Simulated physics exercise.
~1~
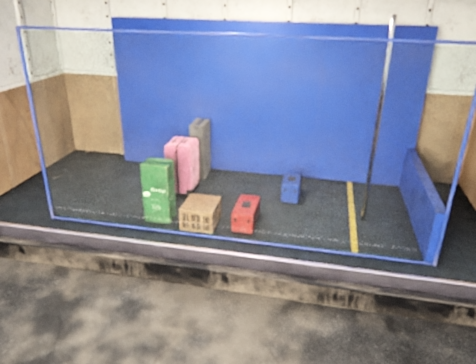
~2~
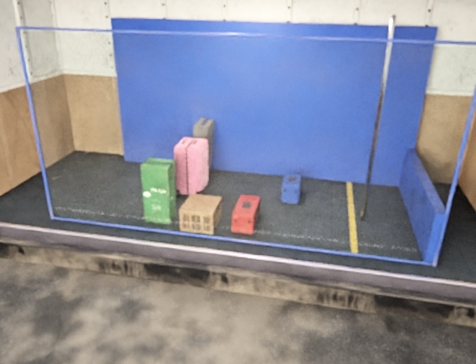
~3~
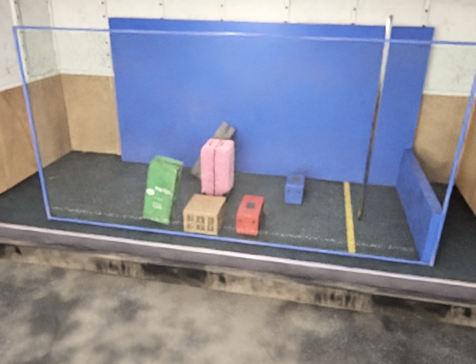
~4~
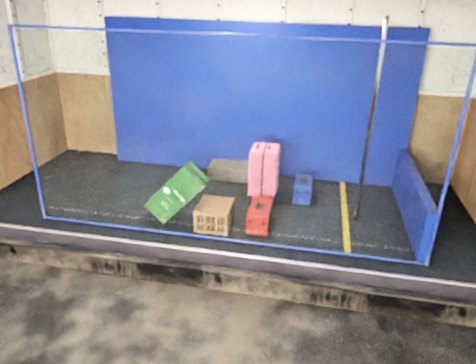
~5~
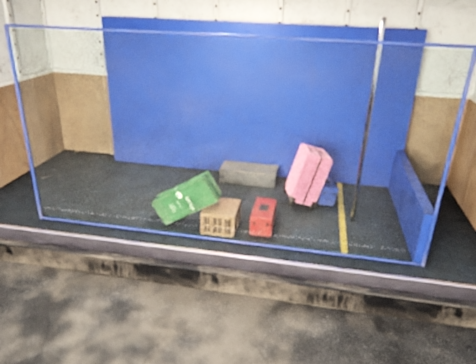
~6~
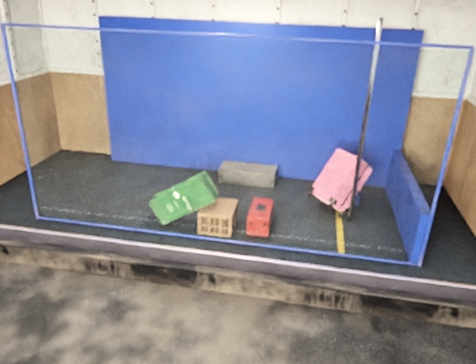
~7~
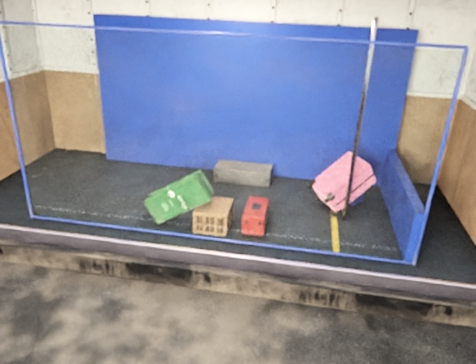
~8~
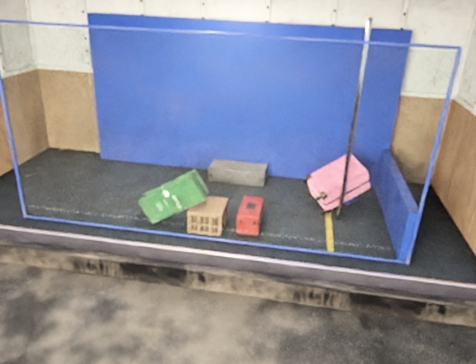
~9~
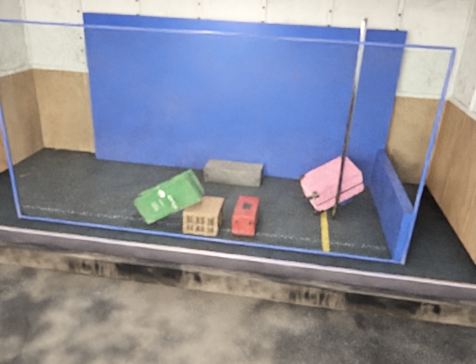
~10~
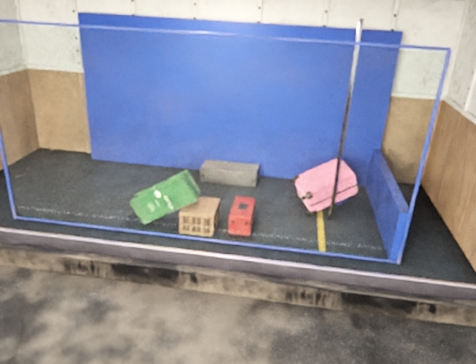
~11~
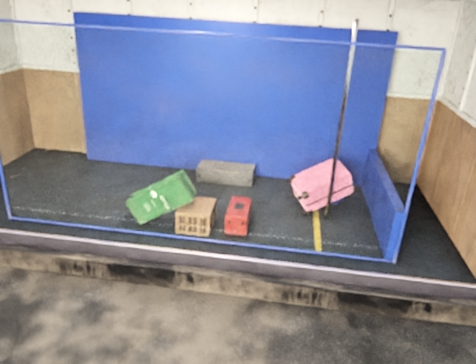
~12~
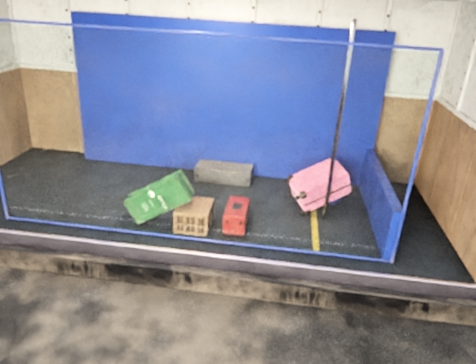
In the video, a pink wheeled case slides right across a dark bay as the grey and green boxes topple, the green one propped against the brown crate. The blue toolbox moves over the yellow line behind the case, which tips and rests by the pole, while the red toolbox stays short.
